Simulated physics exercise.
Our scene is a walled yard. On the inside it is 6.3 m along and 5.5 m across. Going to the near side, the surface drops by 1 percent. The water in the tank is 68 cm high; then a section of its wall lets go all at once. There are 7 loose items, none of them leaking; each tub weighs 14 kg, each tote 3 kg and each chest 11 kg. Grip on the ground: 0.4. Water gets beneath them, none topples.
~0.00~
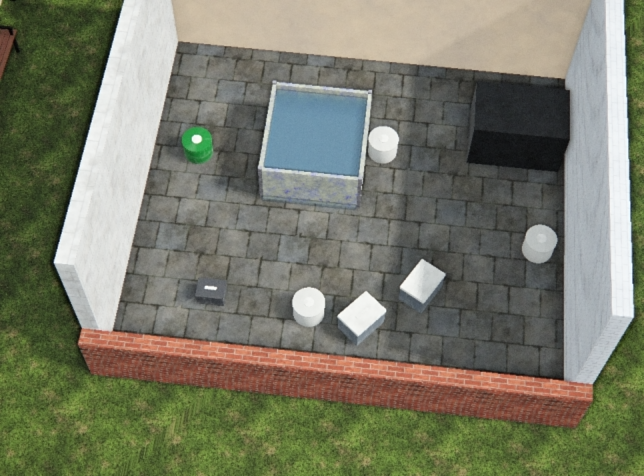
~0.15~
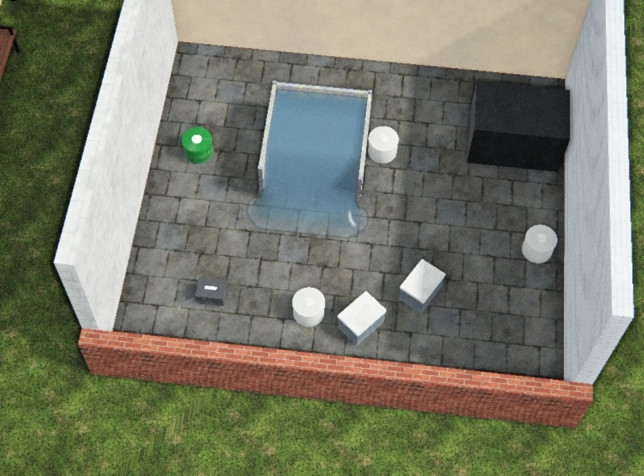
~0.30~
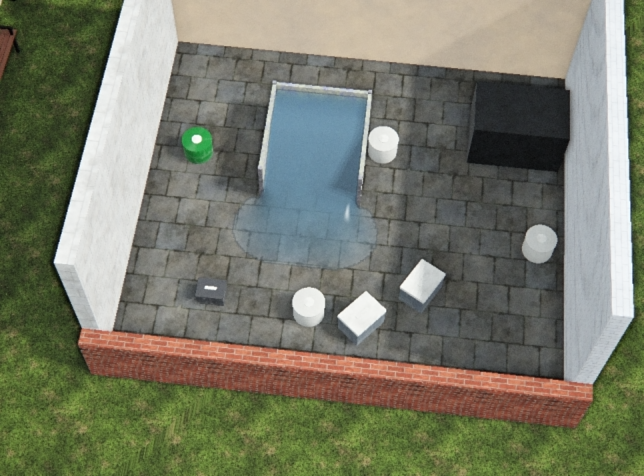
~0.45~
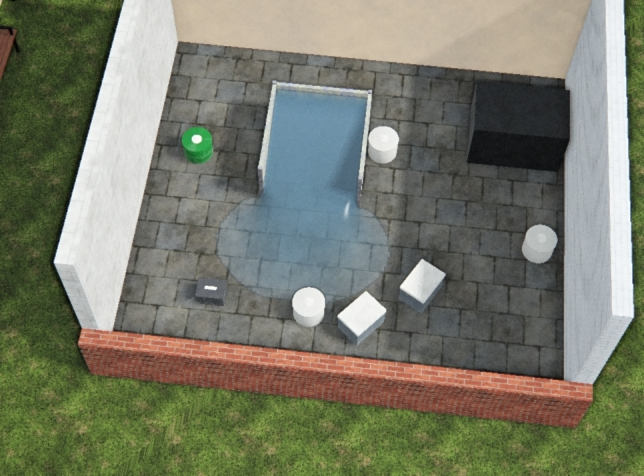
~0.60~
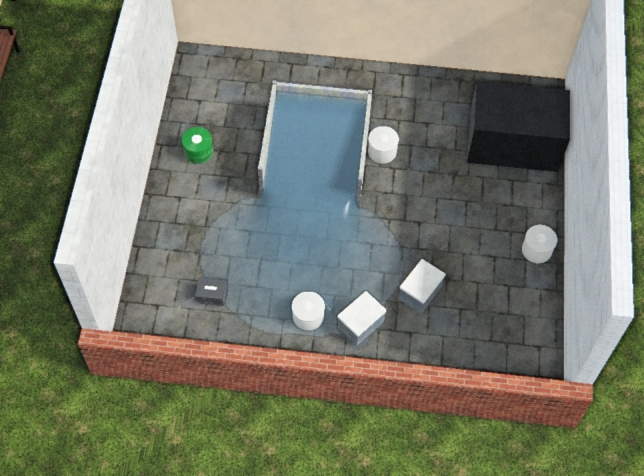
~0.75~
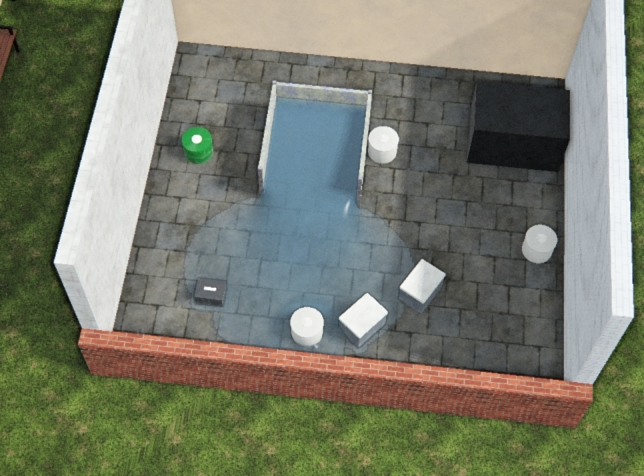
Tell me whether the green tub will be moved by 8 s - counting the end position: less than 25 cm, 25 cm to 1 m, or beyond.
Green tub covers a modest distance.
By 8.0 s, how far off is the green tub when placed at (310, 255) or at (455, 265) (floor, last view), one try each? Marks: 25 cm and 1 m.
Respectively: It is shoved a long way; it rests almost unmoved.
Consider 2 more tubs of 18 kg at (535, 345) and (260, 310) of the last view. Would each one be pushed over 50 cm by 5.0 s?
Lab note - in order: Above threshold / above threshold.
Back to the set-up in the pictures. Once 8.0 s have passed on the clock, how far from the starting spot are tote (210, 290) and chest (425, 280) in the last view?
Lab note - net shifts in turn: 450 cm; 150 cm.
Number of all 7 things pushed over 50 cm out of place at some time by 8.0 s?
By my tally, 6.
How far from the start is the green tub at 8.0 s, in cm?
I'd estimate some 60 centimetres.
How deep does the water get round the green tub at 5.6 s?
Depth approx. 4 cm.
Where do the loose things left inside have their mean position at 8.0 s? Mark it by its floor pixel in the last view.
They're centred close to (401, 171).
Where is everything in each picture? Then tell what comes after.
The first picture shows the green tub at (197, 139) rests on the ground; water covers 2.1 m2; 0 of 7 have shifted.
The second picture shows the green tub at (197, 139) rests on the ground; water covers 3.0 m2; 0 of 7 have shifted.
The third picture shows the green tub at (197, 139) rests on the ground; water covers 4.1 m2; 0 of 7 have shifted.
The fourth picture shows the green tub at (197, 139), on the bottom; water covers 5.6 m2; 0 of 7 have shifted.
The fifth picture shows the green tub at (197, 139) rests on the ground; water covers 6.9 m2; 1 of 7 have shifted.
The sixth picture shows the green tub at (197, 139), on the bottom; 8.5 m2 under water; 1 of 7 have shifted.
After 1.6 s the green tub is near (197, 139), 0.0 m from its start, aground; 3 afloat.
After 3.6 s the green tub is near (200, 134), 0.1 m from its start, aground; 2 afloat.
After 5.6 s the green tub is near (214, 110), 0.6 m from its start, aground; 2 afloat.
After 8.0 s the green tub is near (214, 110), 0.6 m from its start, aground; 1 afloat.
